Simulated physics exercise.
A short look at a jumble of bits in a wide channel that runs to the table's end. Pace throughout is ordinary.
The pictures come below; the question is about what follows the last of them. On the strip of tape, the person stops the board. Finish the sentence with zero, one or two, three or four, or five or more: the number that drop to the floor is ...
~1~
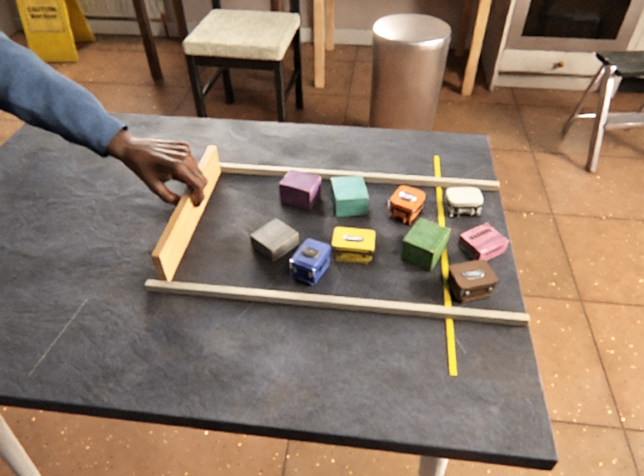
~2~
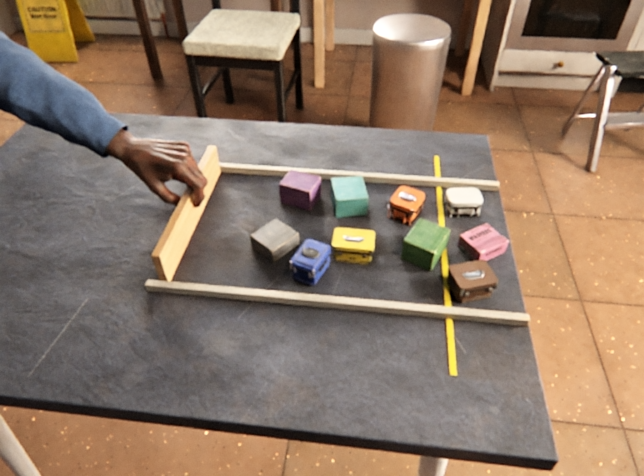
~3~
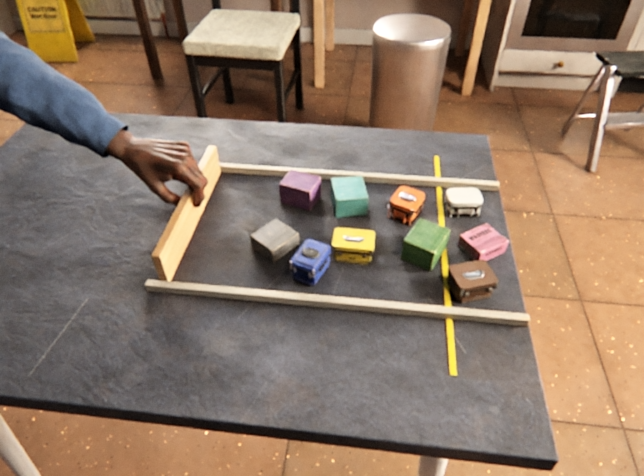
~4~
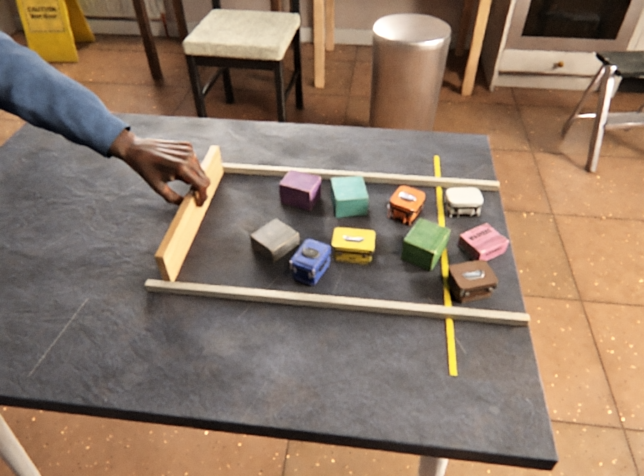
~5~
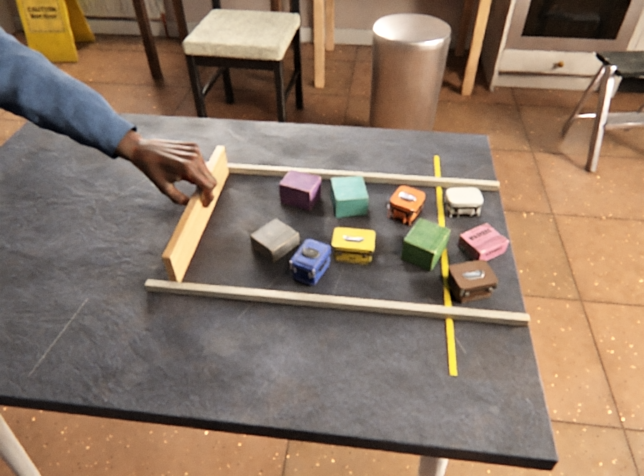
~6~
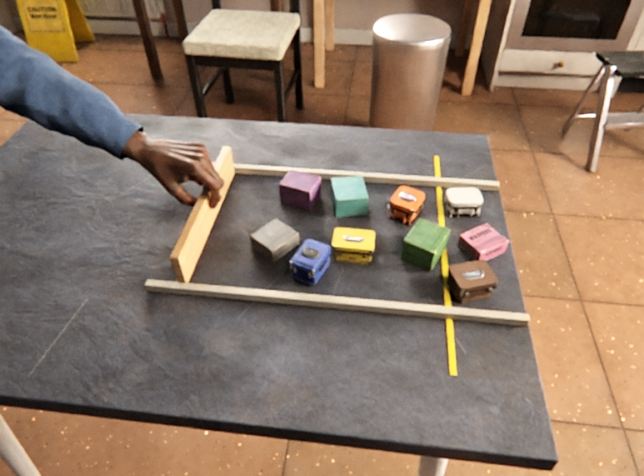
The number that drop to the floor is three or four.
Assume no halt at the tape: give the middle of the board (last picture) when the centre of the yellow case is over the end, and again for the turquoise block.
Approx. (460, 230) for the first, approx. (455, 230) for the second.
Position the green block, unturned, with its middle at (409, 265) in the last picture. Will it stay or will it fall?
From that start the object is safe.
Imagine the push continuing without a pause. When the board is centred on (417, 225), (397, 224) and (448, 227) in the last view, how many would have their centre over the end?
Taking the three positions in turn, the counts come to 2, 2 and 4.
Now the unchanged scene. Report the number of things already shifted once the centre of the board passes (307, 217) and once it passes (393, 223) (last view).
I get 5 at the one place and 9 at the other.
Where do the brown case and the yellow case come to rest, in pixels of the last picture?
The brown case at (497, 286), the yellow case at (502, 258).
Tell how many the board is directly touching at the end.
Well, it touches 3.
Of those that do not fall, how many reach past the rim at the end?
That comes to 2 of them.
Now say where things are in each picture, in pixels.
In the first frame, pink box (483, 243); white case (463, 203); brown case (471, 281); board (191, 208); tape (443, 241).
In the second frame, white case (463, 203); yellow case (354, 246).
In the third frame, brown case (471, 282); purple block (301, 190).
In the fourth frame, pink box (483, 243); turquoise block (349, 196).
In the fifth frame, white case (463, 203); orange case (406, 205).
In the sixth frame, pink box (483, 243); white case (463, 203); brown case (471, 282); board (207, 209); tape (443, 241).
Soon after, none off yet; pink box at rest near (483, 243); white case at rest near (463, 203); brown case at rest near (471, 282).
In the end, the number that fall off is three or four; gone, orange case, green block, white case and pink box.
